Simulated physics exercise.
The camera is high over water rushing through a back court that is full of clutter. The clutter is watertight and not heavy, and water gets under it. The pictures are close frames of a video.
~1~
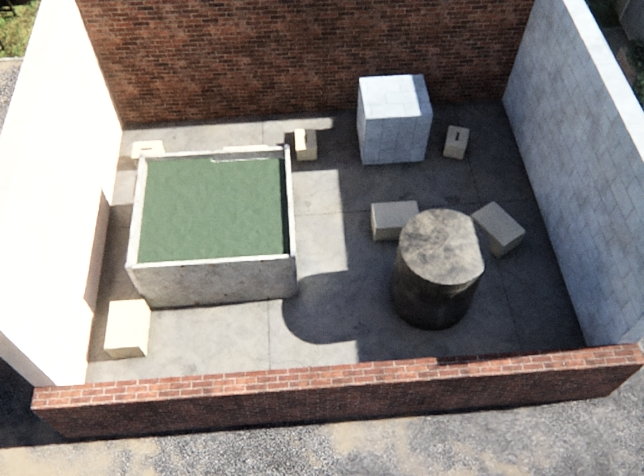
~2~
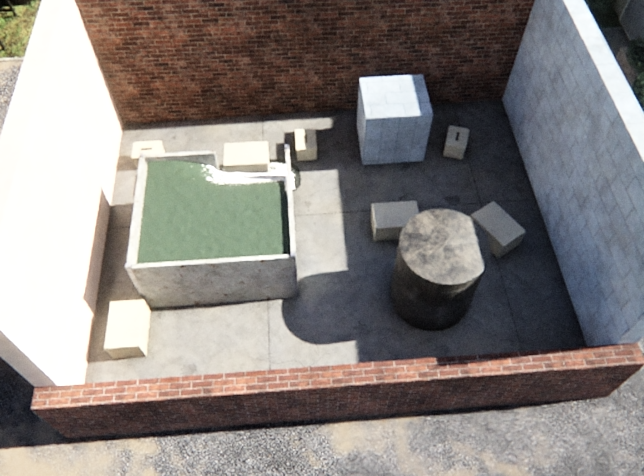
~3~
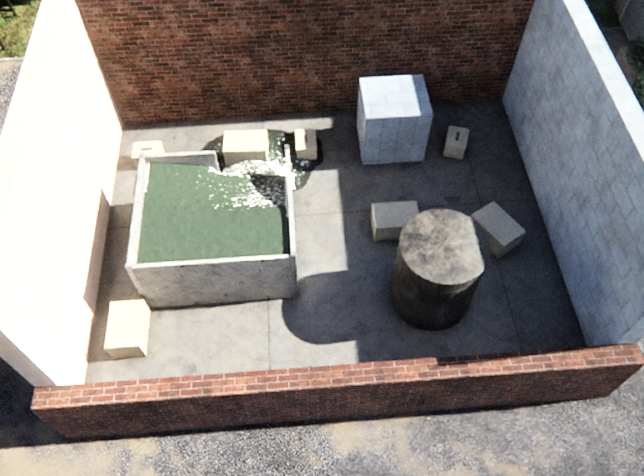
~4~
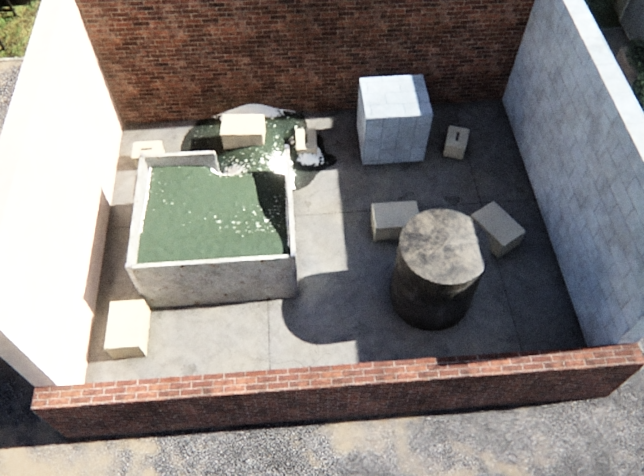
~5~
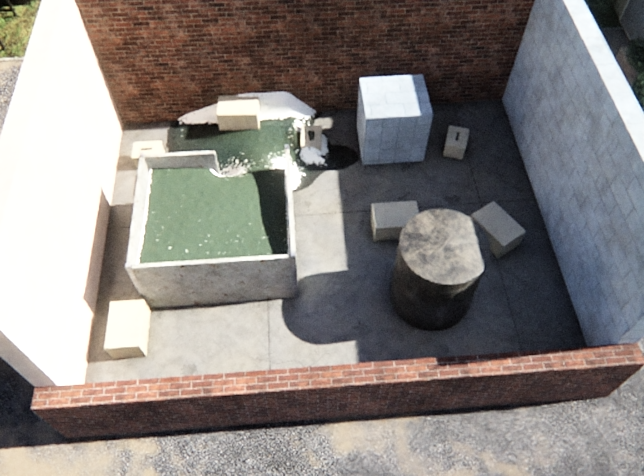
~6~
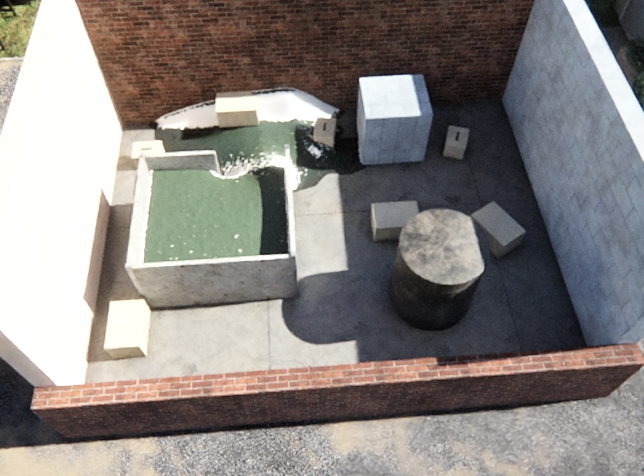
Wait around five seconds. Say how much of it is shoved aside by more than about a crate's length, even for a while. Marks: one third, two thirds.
It is at least two thirds.
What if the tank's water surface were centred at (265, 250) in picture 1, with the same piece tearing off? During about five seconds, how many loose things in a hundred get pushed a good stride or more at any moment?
Some 90 per cent.
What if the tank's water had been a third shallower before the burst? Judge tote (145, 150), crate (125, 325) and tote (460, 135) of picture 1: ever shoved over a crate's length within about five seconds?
As listed: That far or more, shifted that much, never so far.
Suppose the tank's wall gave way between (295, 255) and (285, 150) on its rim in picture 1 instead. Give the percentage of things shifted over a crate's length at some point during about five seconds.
I make it 100 per cent.
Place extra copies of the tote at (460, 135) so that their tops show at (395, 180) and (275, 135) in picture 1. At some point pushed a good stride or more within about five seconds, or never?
As listed: Under that, moved that far.
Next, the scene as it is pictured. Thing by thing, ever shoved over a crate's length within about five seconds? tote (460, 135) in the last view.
For that one: Less than that.
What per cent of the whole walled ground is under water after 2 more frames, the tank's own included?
Close to 30 %.
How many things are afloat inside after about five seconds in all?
The number is 7.
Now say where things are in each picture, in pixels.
A crate at (245, 157), on the bottom; a tote at (306, 139) rests on the ground; 0 of 8 have shifted, in the first frame.
A crate at (246, 153), on the bottom, close to its start; a tote at (306, 139) rests on the ground; 1 of 8 have shifted, in the second frame.
A crate at (245, 141), afloat, a stride from its start; a tote at (306, 139) rests on the ground; 1 of 8 have shifted, in the third frame.
A crate at (242, 124), afloat, a stride from its start; a tote at (306, 139), on the bottom; 1 of 8 have shifted, in the fourth frame.
A crate at (238, 105) floats, a stride from its start; a tote at (312, 136) rests on the ground, close to its start; 2 of 8 have shifted, in the fifth frame.
A crate at (237, 101) floats, a stride from its start; a tote at (325, 127) rests on the ground, a stride from its start; 2 of 8 have shifted, in the sixth frame.
A moment on, 2 of 8 are well off their spots; 2 afloat.
Next, 3 of 8 are well off their spots; 2 afloat.
Later, 6 of 8 are well off their spots; 4 afloat.
In the end, 6 of 8 are well off their spots, and 7 have been at some point; 7 afloat.
